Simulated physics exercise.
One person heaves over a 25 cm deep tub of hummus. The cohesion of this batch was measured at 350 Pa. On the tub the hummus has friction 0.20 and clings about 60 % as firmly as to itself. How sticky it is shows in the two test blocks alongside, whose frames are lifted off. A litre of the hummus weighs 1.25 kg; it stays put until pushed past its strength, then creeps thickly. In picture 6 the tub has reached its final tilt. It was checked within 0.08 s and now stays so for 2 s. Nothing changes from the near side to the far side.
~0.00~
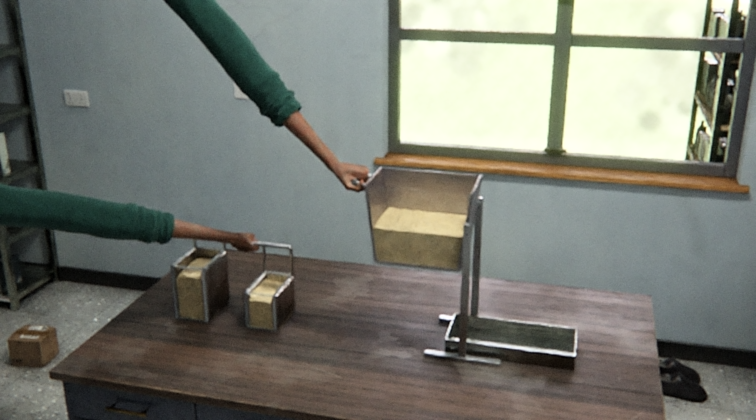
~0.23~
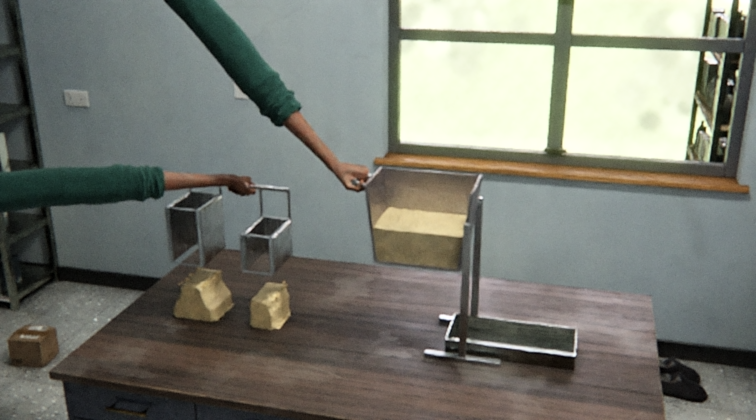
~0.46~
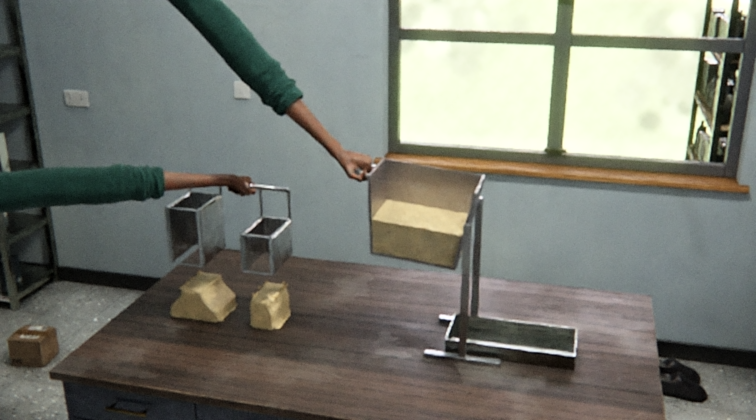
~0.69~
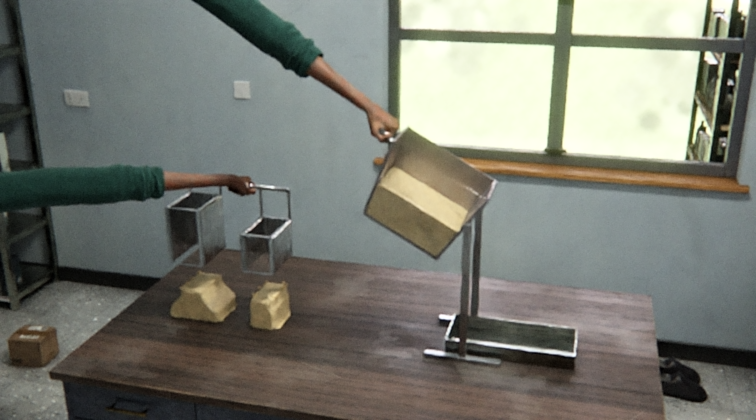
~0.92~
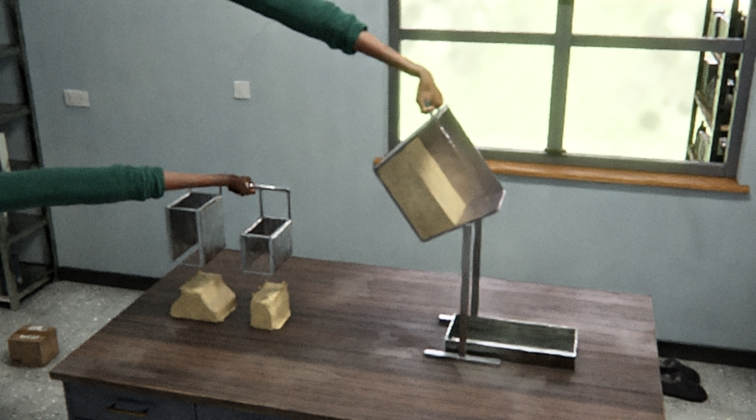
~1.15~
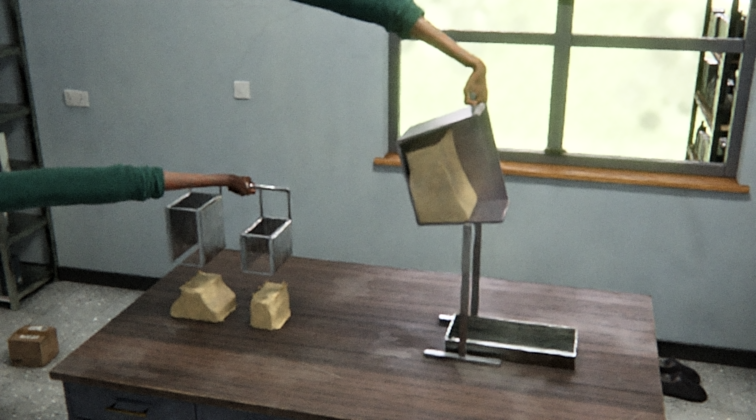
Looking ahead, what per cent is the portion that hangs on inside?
It comes to some 94 %.
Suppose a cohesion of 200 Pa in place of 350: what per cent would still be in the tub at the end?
In that case some 70 per cent.
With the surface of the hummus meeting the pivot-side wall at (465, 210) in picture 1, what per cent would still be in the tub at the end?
In that case some 55 per cent.
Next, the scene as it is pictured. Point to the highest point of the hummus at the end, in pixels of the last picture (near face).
At about (464, 180).
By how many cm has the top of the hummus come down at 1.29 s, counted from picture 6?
About 5 cm.
After 1.29 s, the tub is at 75 degrees and holds 100 %.
After 1.46 s, the tub is at 75 degrees and holds 97 %.
After 1.63 s, the tub is at 75 degrees and holds 95 %.
After 1.80 s, the tub is at 75 degrees and holds 95 %.
After 3.15 s, at the end, the tub is at 75 degrees and holds 94 %.
